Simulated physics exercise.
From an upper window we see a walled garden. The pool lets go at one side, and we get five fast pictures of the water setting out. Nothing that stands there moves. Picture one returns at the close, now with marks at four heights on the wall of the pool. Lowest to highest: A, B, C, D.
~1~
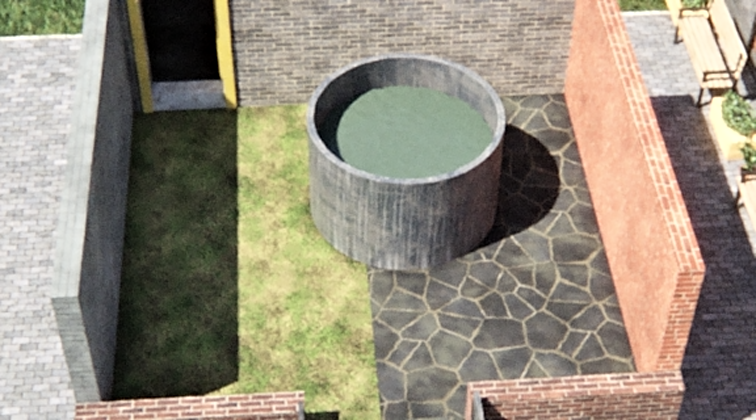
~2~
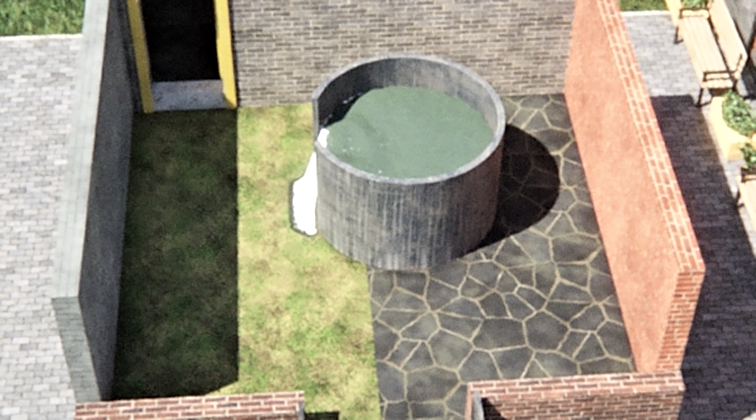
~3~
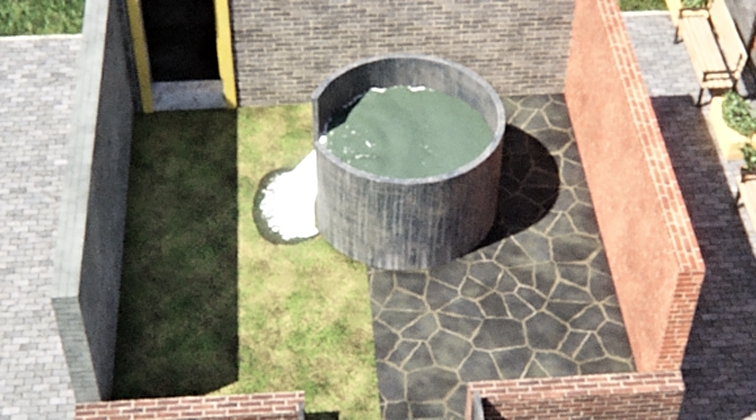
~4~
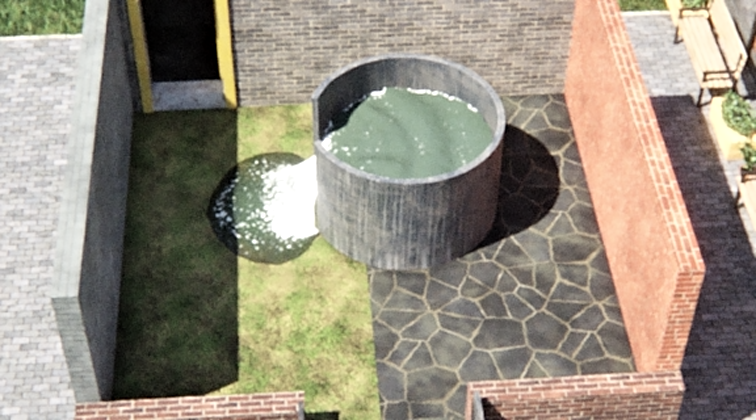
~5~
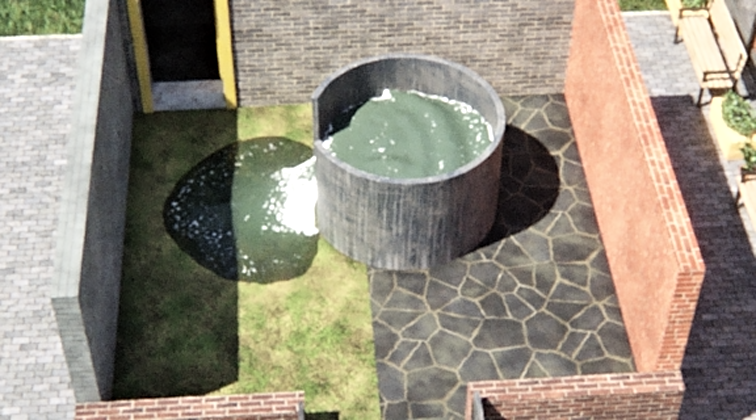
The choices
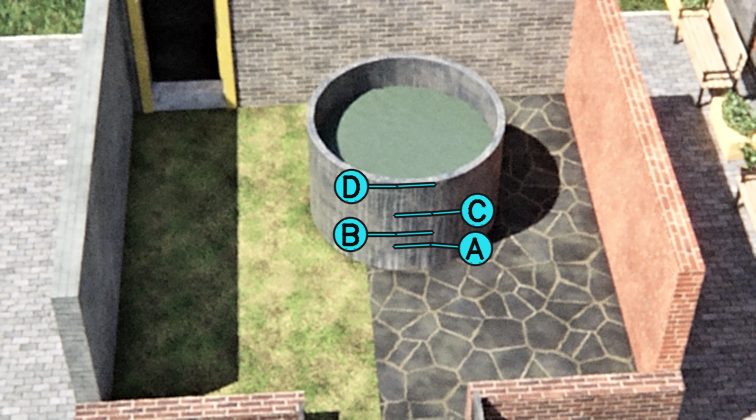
In a walled garden, the left side of a round grey pool opened up and water gushed out in white foam, spreading in a widening dark puddle across the grass toward the left.
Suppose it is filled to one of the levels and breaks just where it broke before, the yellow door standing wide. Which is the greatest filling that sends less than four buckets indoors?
The limit is C.
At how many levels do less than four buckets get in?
Three of them.
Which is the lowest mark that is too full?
That is mark D.
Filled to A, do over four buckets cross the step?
No.
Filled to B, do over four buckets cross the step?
No, that is safe.
On the marked copy, A at (413, 245); B at (413, 233); C at (414, 214); D at (415, 185); from the bottom up A, B, C, D.
If A is chosen, nothing gets over.
If B is chosen, nothing gets over.
If C is chosen, a bucket or two gets in.
If D is chosen, about 13 bucketfuls get in.
